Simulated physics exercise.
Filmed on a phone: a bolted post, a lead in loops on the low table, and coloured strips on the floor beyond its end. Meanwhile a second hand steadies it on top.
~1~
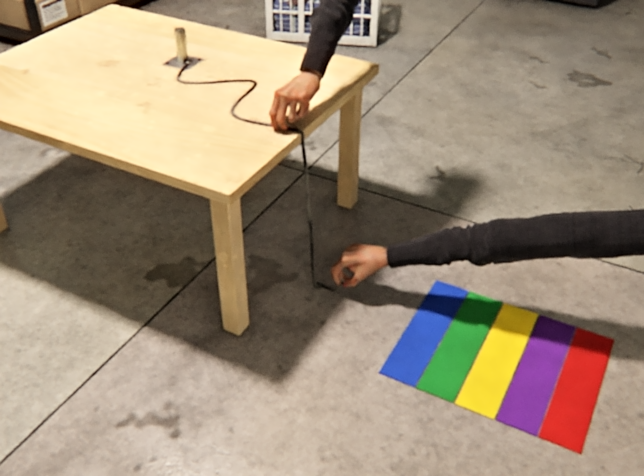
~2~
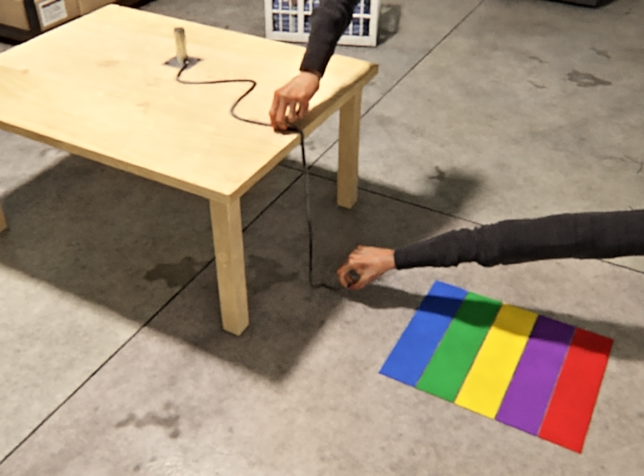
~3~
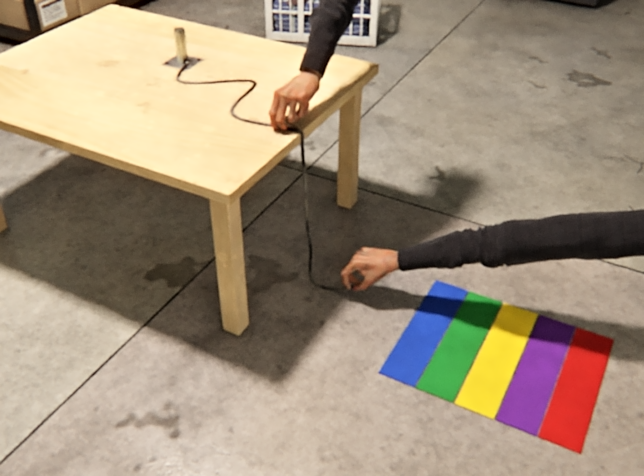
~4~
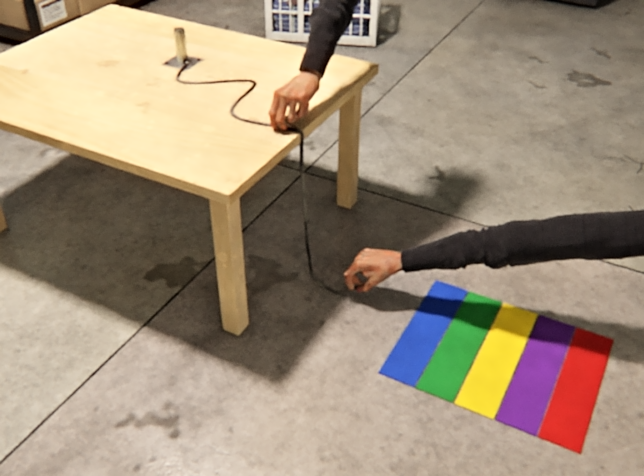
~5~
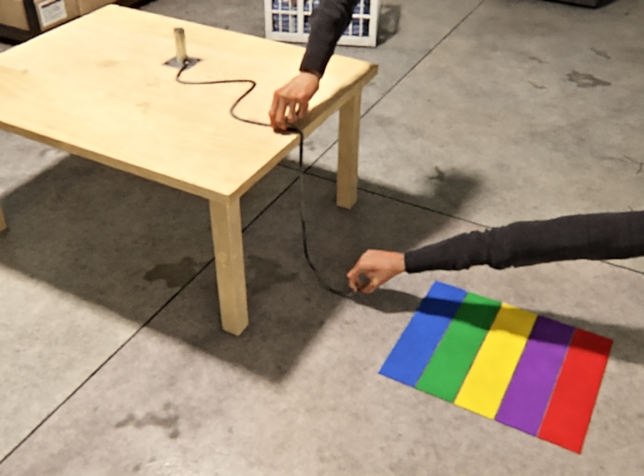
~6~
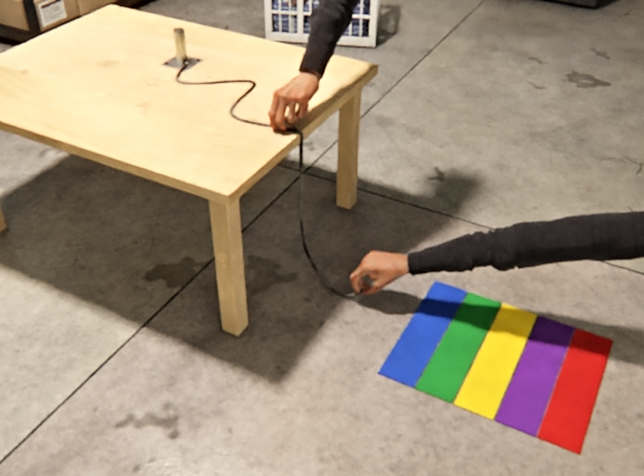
The clip opens on a dark cord looping across a low wooden table and hanging over its edge, one hand pressing it there while another holds its lower end near coloured strips on the floor. The lower hand draws the end slightly right, and the hanging cord bends into a gentle curve.
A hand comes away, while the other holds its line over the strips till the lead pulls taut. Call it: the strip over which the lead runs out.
Purple.
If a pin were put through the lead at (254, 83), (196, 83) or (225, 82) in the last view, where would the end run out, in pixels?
About (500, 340), (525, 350) and (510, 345).
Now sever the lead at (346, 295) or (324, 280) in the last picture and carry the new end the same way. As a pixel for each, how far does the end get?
I'd say somewhere near (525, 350) the first time and near (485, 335) the second time.
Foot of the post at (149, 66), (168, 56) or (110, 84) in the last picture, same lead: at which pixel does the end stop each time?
Try by try, around (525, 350), (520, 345) and (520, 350).
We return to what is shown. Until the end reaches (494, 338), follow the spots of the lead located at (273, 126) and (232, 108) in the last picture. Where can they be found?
Point 1 - (329, 180); point 2 - (306, 123).
Soon after, end near (494, 338); over yellow.
Then, end near (530, 351); over purple.
At full stretch, end near (552, 359); over purple. The end stops over the purple strip.
